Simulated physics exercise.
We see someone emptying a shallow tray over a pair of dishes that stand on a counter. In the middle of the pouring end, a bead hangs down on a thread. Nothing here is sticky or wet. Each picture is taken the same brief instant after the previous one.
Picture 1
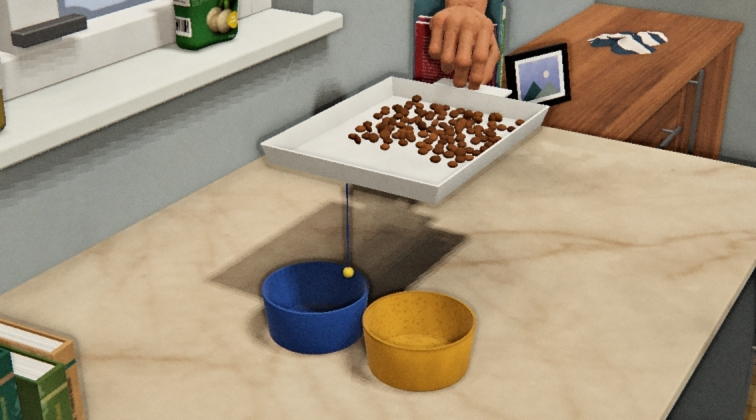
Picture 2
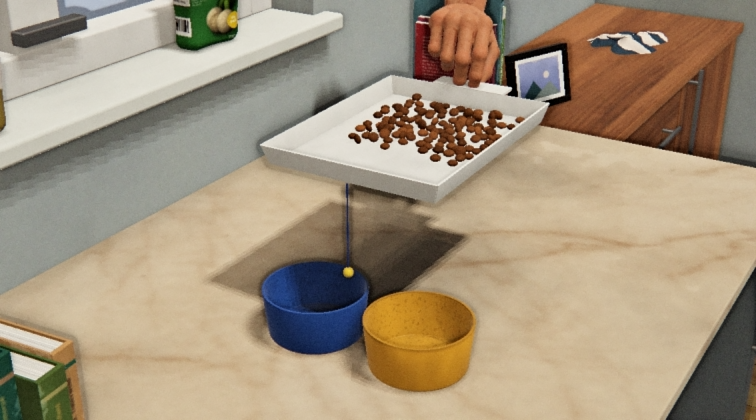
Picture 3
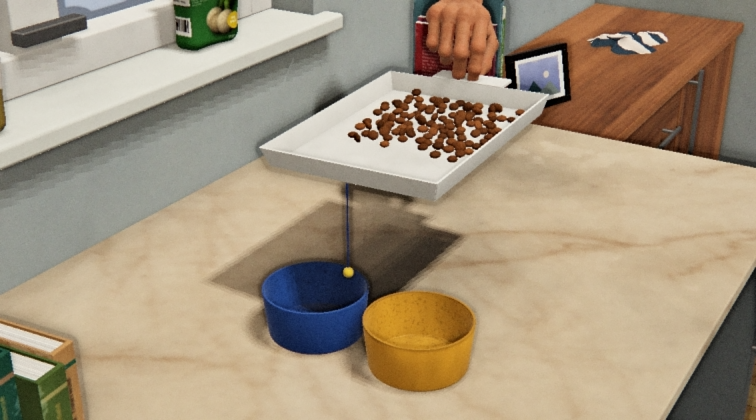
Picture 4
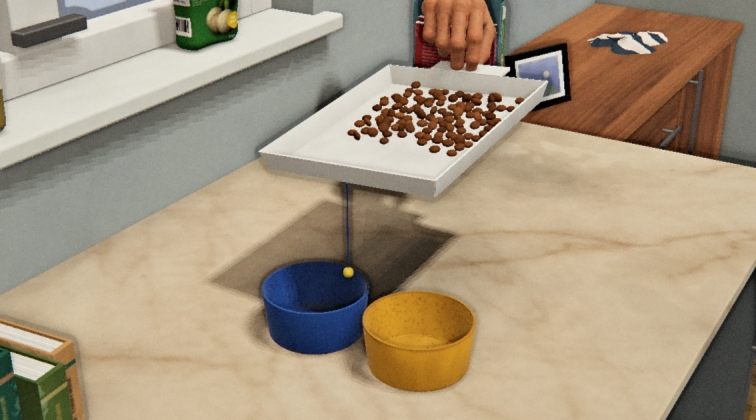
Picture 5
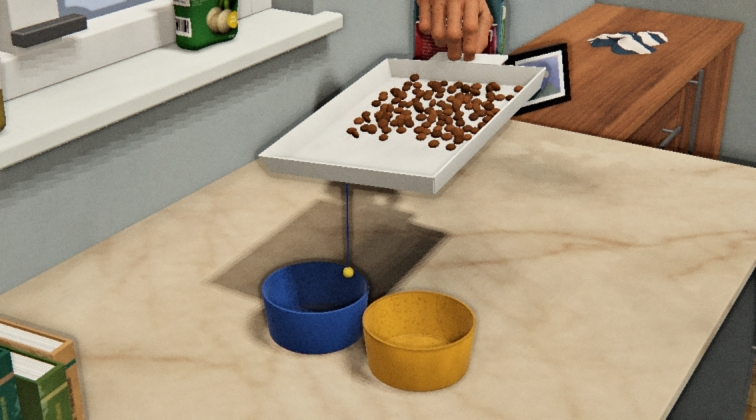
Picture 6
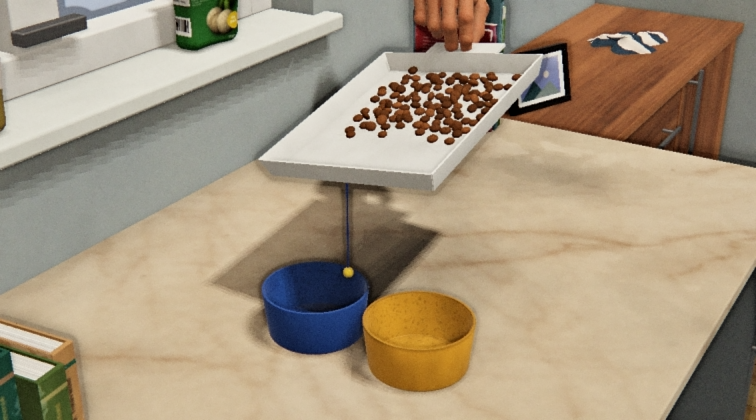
A hand at the far edge gradually lifts the back of a shallow white tray, tilting it toward the viewer, its near left corner dipping slightly while the brown kibble stays clustered on it. Below, a blue bowl and a yellow bowl stand side by side on a marbled counter, a yellow bead hanging motionless on its thread. The steady, raised view also shows a windowsill, books and a wooden cabinet.
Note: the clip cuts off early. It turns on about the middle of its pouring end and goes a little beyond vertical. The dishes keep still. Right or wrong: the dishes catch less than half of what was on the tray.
Right - they catch less than half.
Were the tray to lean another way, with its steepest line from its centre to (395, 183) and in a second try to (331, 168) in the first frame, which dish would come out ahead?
Result of try 1 is the right side, of try 2 the left side.
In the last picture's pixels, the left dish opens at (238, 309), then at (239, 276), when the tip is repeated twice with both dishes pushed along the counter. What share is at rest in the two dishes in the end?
It comes to roughly 0 per cent in one try and roughly 60 per cent in the next.
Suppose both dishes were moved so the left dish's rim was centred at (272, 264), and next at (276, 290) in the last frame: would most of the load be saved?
The first time it's higher than half, the second time lower than half.
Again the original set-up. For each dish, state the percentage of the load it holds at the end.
In per cent, left near 20 and right near 0.
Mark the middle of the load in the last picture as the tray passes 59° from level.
I'd put the middle close to (292, 175).
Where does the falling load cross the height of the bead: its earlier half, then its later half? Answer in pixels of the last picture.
First part (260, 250), rest (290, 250).
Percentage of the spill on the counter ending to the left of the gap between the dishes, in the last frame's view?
Roughly 100 %.
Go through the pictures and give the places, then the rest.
The first frame shows corners of the pouring end (270, 143) and (435, 182), level; middle of the load (440, 133), bits of dog kibble; left dish (285, 328); right dish (390, 364); bead on its thread (348, 272).
The second frame shows corners of the pouring end (269, 144) and (435, 182), level; middle of the load (440, 132).
The third frame shows corners of the pouring end (269, 146) and (434, 180), tipped barely, lowest at the left corner; middle of the load (440, 127).
The fourth frame shows corners of the pouring end (268, 149) and (433, 176), tipped a little, lowest at the left corner; middle of the load (439, 120).
The fifth frame shows corners of the pouring end (267, 153) and (431, 173), tipped a little, lowest at the left corner; middle of the load (438, 113).
The sixth frame shows corners of the pouring end (267, 157) and (429, 170), tipped a little, lowest at the left corner; middle of the load (437, 107); left dish (285, 328); right dish (390, 364).
Just after the last frame, tray tipped steeply; the larger part on the tray; just a few outside both; about a tenth in the air.
A moment on, tray tipped right over; about a tenth on the tray; roughly a quarter in the left dish; roughly two thirds outside both; just a few in the air.
Further on, tray tipped past a quarter turn; roughly a quarter in the left dish; the larger part outside both.
When it is over, tray tipped past a quarter turn; not one in the right dish; roughly a quarter in the left dish; the larger part outside both.
